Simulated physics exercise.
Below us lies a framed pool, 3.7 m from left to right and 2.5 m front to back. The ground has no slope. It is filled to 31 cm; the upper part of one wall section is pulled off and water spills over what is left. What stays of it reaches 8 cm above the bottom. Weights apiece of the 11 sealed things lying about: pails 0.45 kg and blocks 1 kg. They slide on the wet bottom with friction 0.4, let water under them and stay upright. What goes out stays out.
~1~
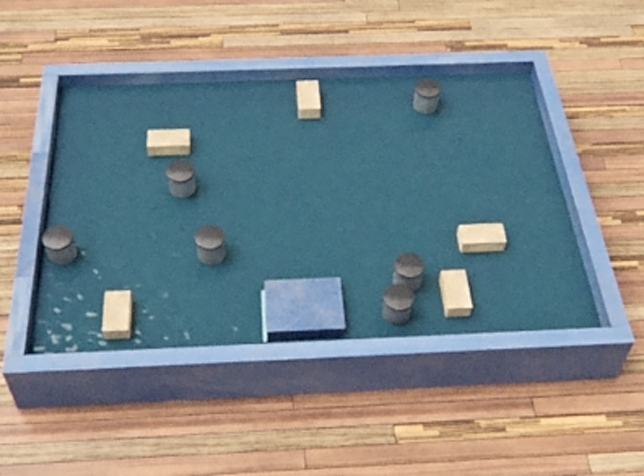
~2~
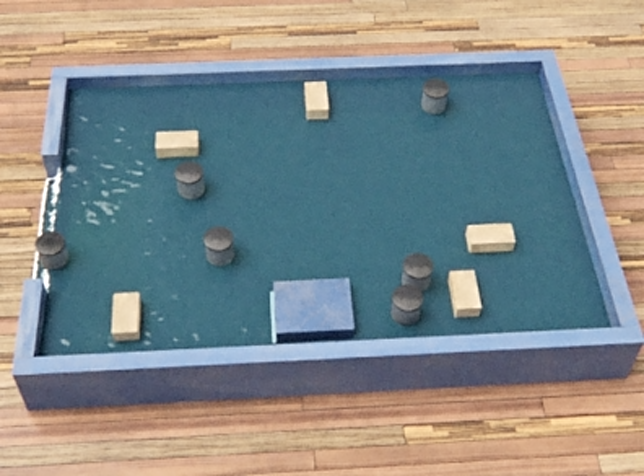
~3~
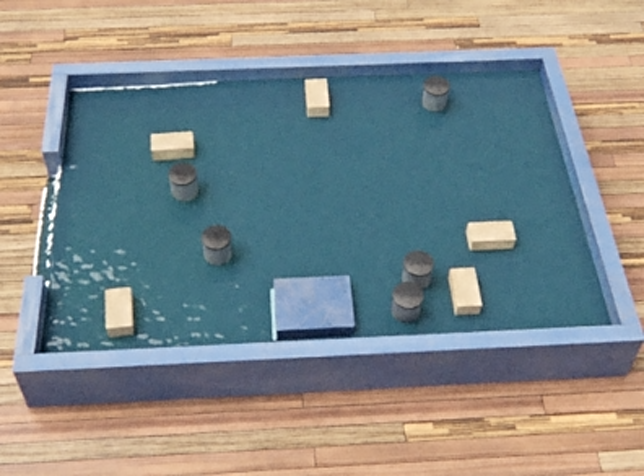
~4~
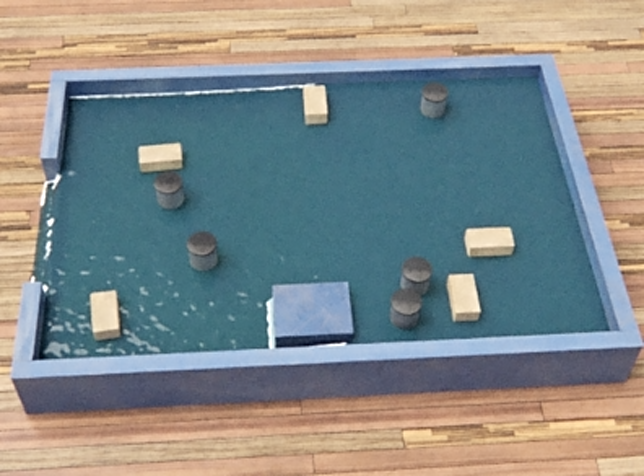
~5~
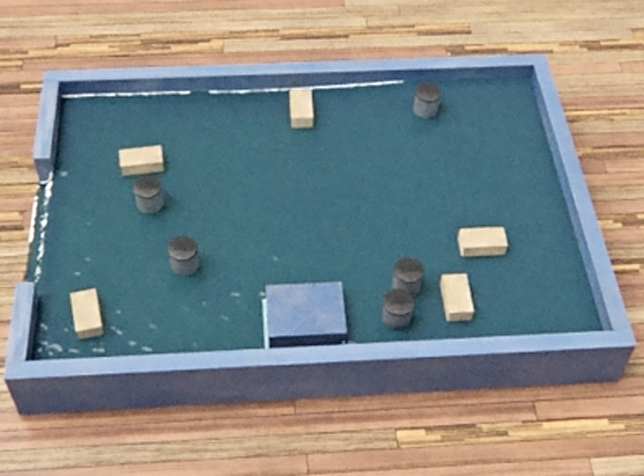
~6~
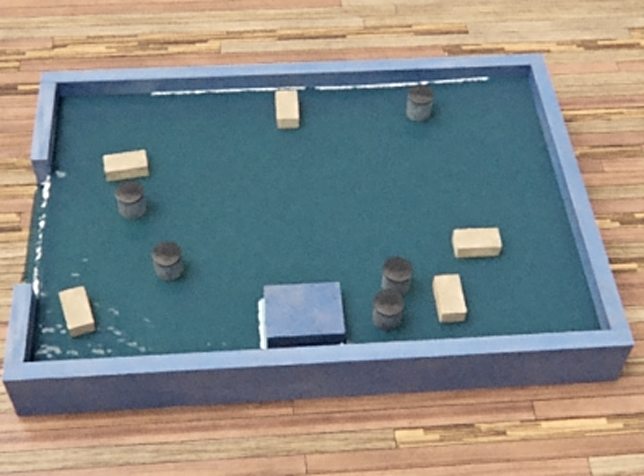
In a blue-framed pool on a wooden floor, a left wall section opens, one dark pail leaves, and nearby floating objects drift left.
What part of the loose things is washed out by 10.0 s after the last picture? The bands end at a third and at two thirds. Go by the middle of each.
Share: Between one and two thirds.
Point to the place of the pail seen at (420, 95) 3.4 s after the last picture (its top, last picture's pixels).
Near (383, 100).
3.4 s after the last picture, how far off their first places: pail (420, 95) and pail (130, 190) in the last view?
In turn: 30 cm, washed out.
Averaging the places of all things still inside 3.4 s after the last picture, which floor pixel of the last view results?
Near (357, 244).
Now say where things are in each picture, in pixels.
In the first frame, a pail at (181, 170) floats; a block at (168, 138) floats; about 2800 L in view; 0 of 11 have shifted.
In the second frame, a pail at (189, 172) floats; a block at (177, 140), afloat; 31 cm deep round most things; 1 of 11 have shifted.
In the third frame, a pail at (183, 173) floats, 5 cm from its start; a block at (172, 141) floats, 4 cm from its start; about 2700 L in view; 3 of 11 have shifted.
In the fourth frame, a pail at (168, 182) floats, 14 cm from its start; a block at (160, 153), afloat, 13 cm from its start; about 2640 L in view; 5 of 11 have shifted.
In the fifth frame, a pail at (148, 186) floats, 24 cm from its start; a block at (141, 156), afloat, 22 cm from its start; about 2580 L in view; 6 of 11 have shifted.
In the sixth frame, a pail at (129, 192), afloat, 36 cm from its start; a block at (125, 161), afloat, 32 cm from its start; 27 cm deep round most things; 8 of 11 have shifted.
Then, 0.8 s after the last picture 1 of 11 are out; 10 afloat.
Then, 3.4 s after the last picture 5 of 11 are out; 6 afloat.
Then, 6.0 s after the last picture 5 of 11 are out; 6 afloat.
Then, 10.0 s after the last picture 5 of 11 are out; 6 afloat.
